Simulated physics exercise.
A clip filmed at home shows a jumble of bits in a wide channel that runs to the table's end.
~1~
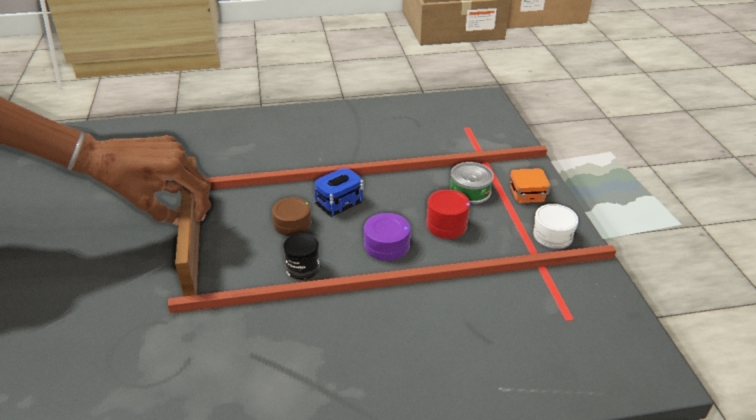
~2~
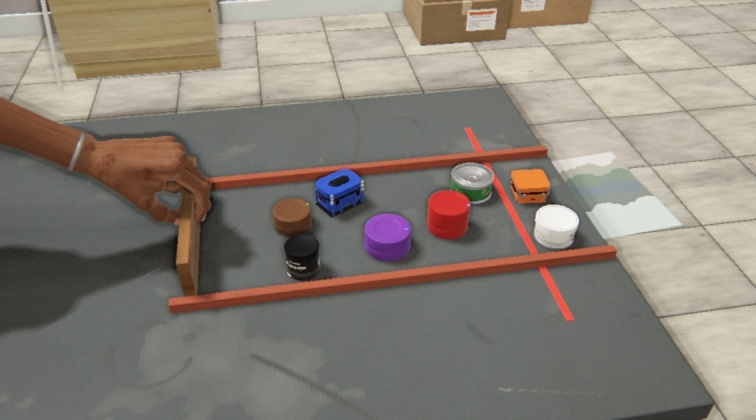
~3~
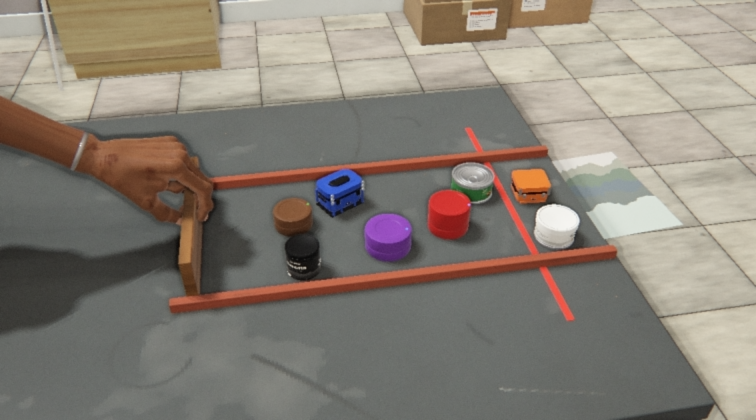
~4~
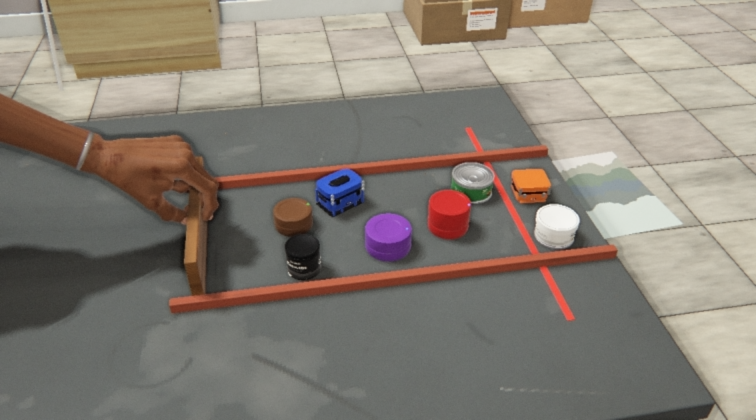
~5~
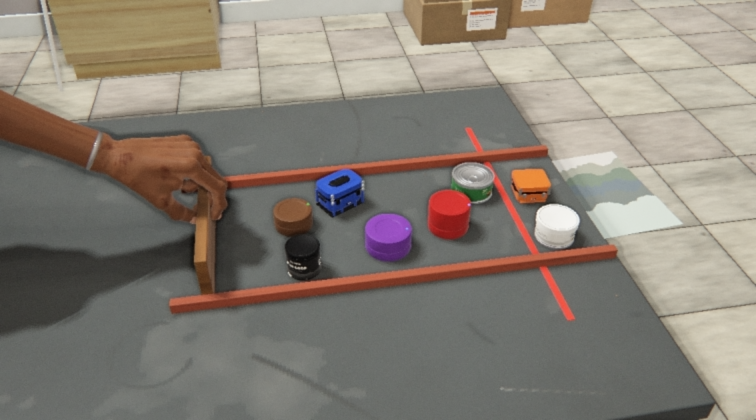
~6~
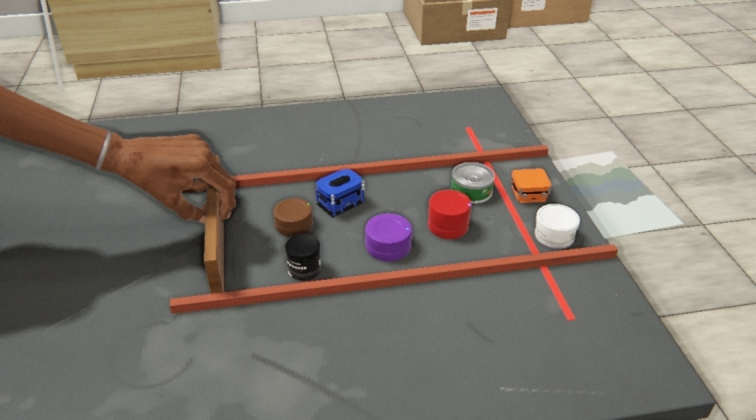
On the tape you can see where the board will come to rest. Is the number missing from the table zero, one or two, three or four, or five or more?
The count that falls off is a single one or a pair.
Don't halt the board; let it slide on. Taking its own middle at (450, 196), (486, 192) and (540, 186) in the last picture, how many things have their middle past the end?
Place by place: 0, 0 and 4.
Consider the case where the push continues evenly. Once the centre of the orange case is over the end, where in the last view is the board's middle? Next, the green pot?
(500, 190) and (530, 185), roughly.
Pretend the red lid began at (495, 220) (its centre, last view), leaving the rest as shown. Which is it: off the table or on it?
Stays put.
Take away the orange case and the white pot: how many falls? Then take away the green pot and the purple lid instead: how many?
That gives 0 for the first pair taken away and 0 for the second.
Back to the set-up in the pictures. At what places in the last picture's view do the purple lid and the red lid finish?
First: About (542, 214); second: About (564, 192).
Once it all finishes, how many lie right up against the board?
Tally at the end: 4.
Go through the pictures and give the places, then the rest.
In the first picture, white pot (555, 227); orange case (529, 187); green pot (471, 183); board (190, 223); tape (509, 207).
In the second picture, orange case (529, 188); purple lid (388, 237).
In the third picture, green pot (472, 183); board (193, 223).
In the fourth picture, white pot (556, 227); brown lid (293, 217).
In the fifth picture, orange case (530, 187); black tub (303, 258).
In the sixth picture, white pot (556, 227); orange case (530, 187); green pot (472, 183); board (215, 221); tape (511, 207).
Early on, none off yet; white pot at rest near (556, 227); orange case at rest near (530, 187); green pot at rest near (472, 183).
A while later, none off yet; white pot at rest near (556, 227); orange case moving near (538, 184); green pot travelled about its own width near (499, 177).
Finally, the number that fall off is one or two; lost, orange case.
